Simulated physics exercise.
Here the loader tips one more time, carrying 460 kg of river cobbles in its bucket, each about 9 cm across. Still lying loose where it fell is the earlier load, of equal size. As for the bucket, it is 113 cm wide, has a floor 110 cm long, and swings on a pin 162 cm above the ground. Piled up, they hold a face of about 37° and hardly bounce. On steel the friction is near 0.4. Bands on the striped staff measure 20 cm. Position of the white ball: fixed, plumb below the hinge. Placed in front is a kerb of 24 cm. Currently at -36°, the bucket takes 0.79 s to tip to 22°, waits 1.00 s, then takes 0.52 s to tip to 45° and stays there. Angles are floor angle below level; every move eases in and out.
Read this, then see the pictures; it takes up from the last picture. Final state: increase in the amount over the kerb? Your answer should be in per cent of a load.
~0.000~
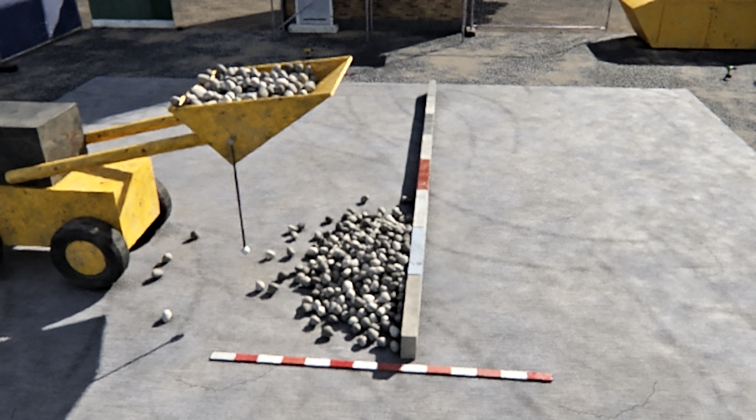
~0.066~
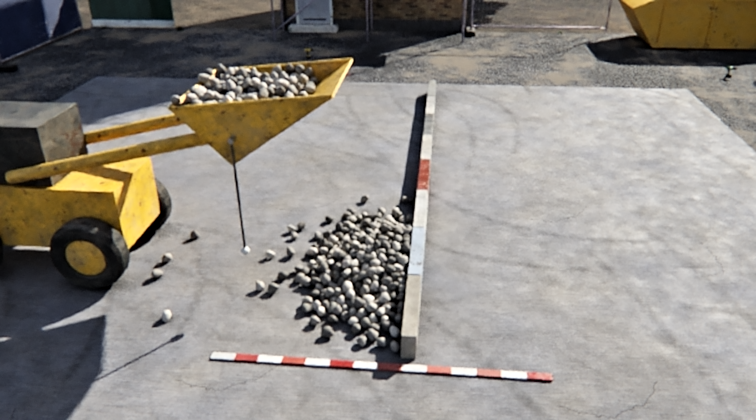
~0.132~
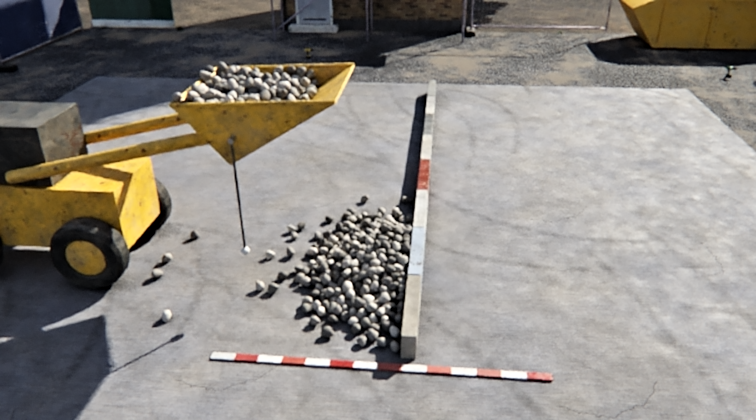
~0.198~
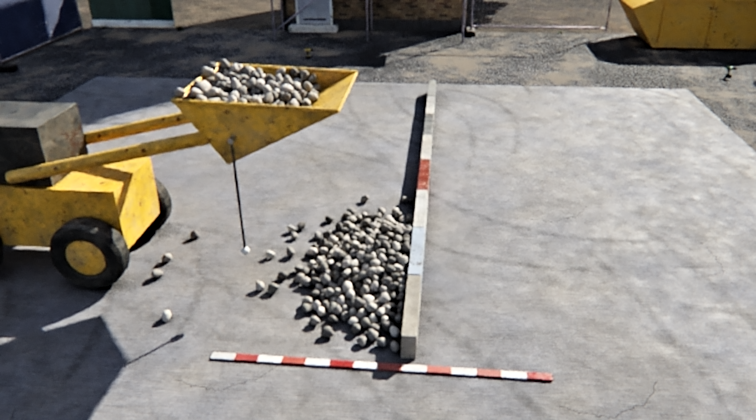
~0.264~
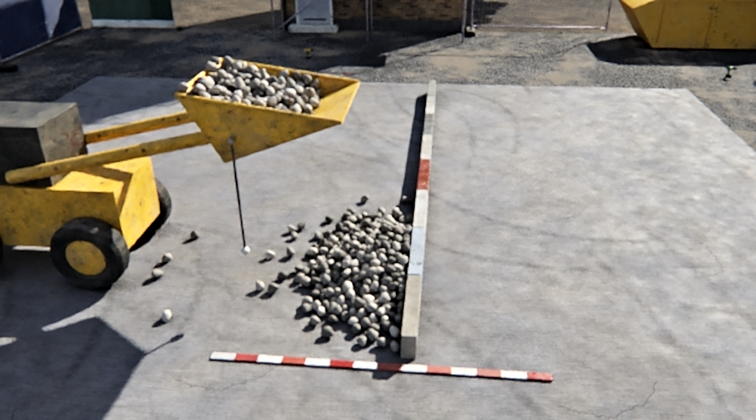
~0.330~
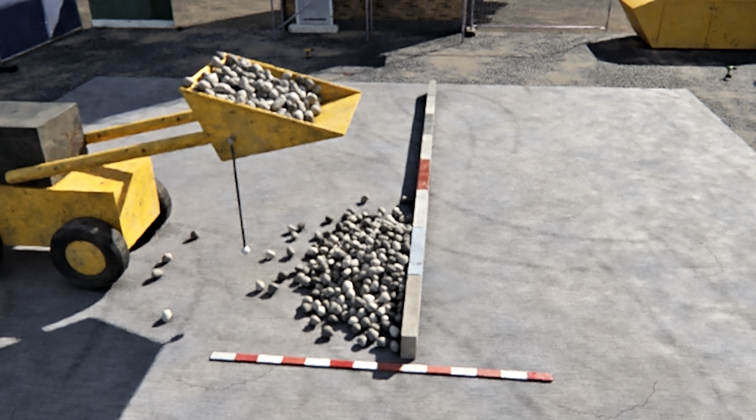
About 18 %.
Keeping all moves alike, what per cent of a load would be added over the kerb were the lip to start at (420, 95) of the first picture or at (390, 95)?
Case one about 90 %, case two about 80 %.
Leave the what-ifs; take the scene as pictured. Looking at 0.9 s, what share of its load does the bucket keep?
Some 100 %, roughly, is held.
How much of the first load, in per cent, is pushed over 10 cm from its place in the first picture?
Close to 5 per cent.
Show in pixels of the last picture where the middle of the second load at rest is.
Their centre rests close to (383, 252).
After 0.6 s the floor is at 13°; in per cent of one load, 100 in the bucket, 101 on this side of the kerb; the foremost stones are at (405, 271).
After 0.9 s the floor is at 22°; in per cent of one load, 99 in the bucket, 101 on this side of the kerb; the foremost stones are at (405, 271).
After 2.8 s the floor is at 45°; in per cent of one load, 0 in the bucket, 183 on this side of the kerb, 17 over the kerb; the foremost stones are at (551, 280).
After 5.5 s the floor is at 45°; in per cent of one load, 0 in the bucket, 182 on this side of the kerb, 18 over the kerb; the foremost stones are at (553, 281). Net gain over the kerb, 18.
